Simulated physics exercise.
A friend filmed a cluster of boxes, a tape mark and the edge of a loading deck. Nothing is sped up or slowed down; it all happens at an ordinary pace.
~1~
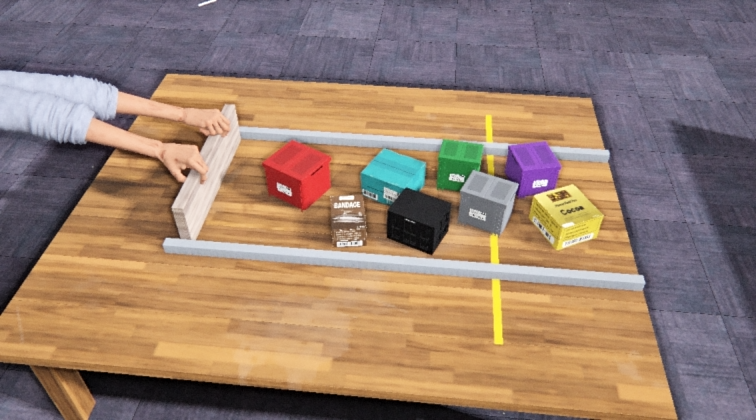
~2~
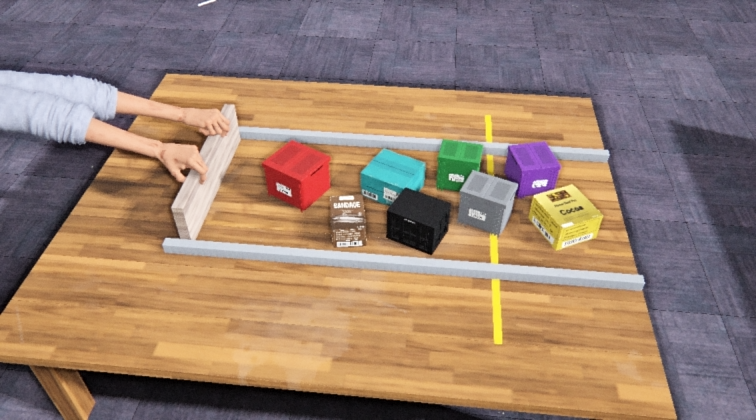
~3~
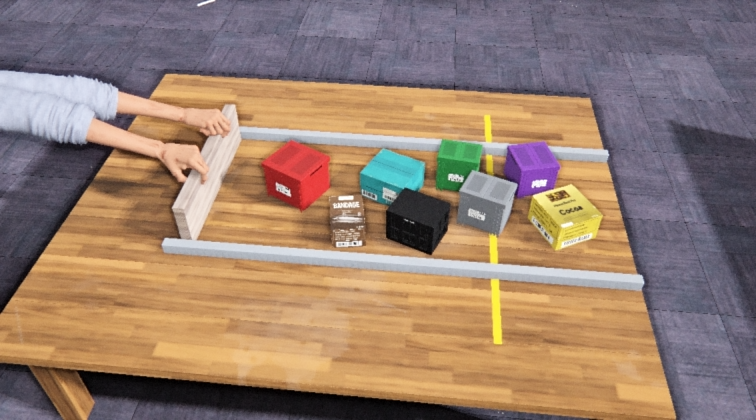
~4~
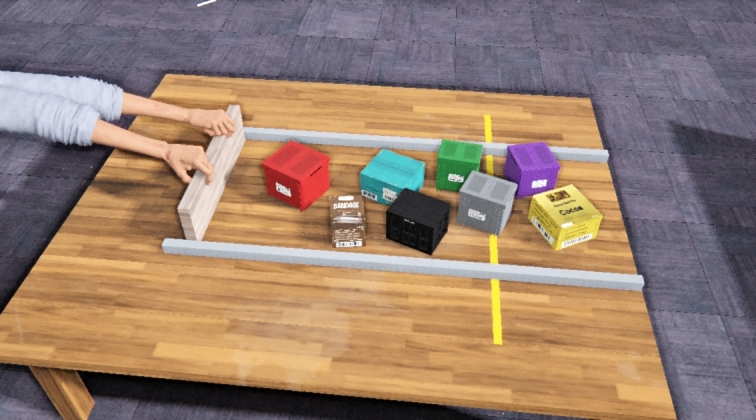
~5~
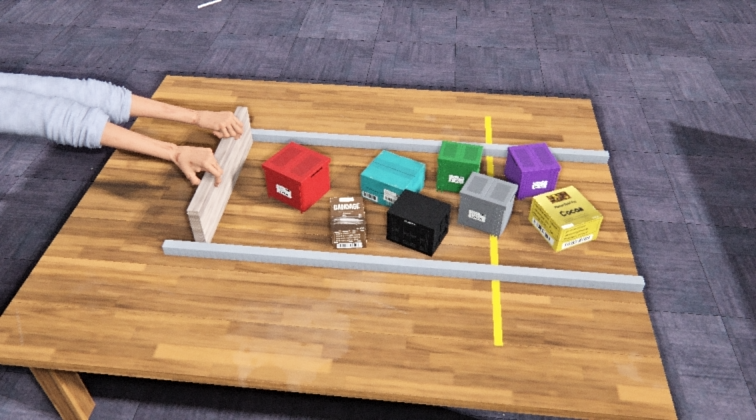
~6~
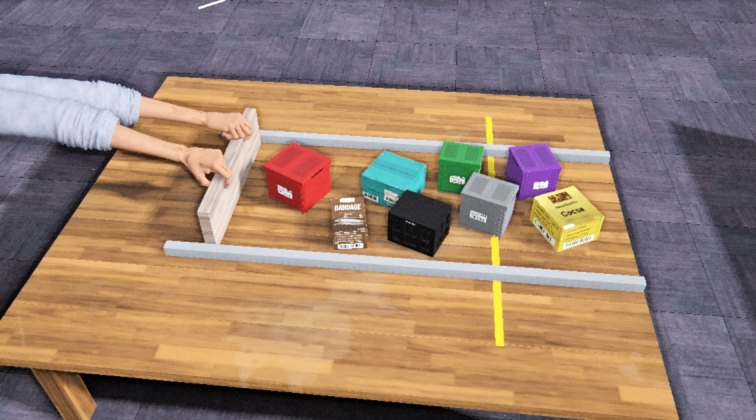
Two hands slide a wooden plank slightly right toward a cluster of still, colourful boxes.
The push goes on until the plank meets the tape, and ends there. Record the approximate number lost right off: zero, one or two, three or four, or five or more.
One or a pair drop.
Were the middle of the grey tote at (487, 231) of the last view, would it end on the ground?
It is safe.
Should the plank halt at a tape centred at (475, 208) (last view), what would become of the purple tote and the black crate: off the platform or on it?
Here's the result: The purple tote ends up below, while as for the black crate, it keeps its place.
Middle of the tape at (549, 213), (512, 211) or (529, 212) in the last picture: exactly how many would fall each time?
Respectively, 5, 3 and 4.
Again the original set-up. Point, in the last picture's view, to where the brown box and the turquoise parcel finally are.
I'd say approximately (513, 240) and then (569, 187).
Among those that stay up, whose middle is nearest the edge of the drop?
The green tote finishes nearest.
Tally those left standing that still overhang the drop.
That comes to 1 of them.
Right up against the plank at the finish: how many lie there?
Count recorded: 2.
Soon after, none off yet; yellow box at rest near (566, 218); purple tote at rest near (532, 172); grey tote at rest near (487, 206).
Then, none off yet; yellow box at rest near (566, 218); purple tote moved a little near (540, 173); grey tote moved a little near (494, 208).
Further on, none off yet; yellow box moved a little near (590, 219); purple tote moved well along near (604, 178); grey tote moved about its own width near (548, 213).
By the end, the number that fall off is one or two; fallen, purple tote and yellow box.
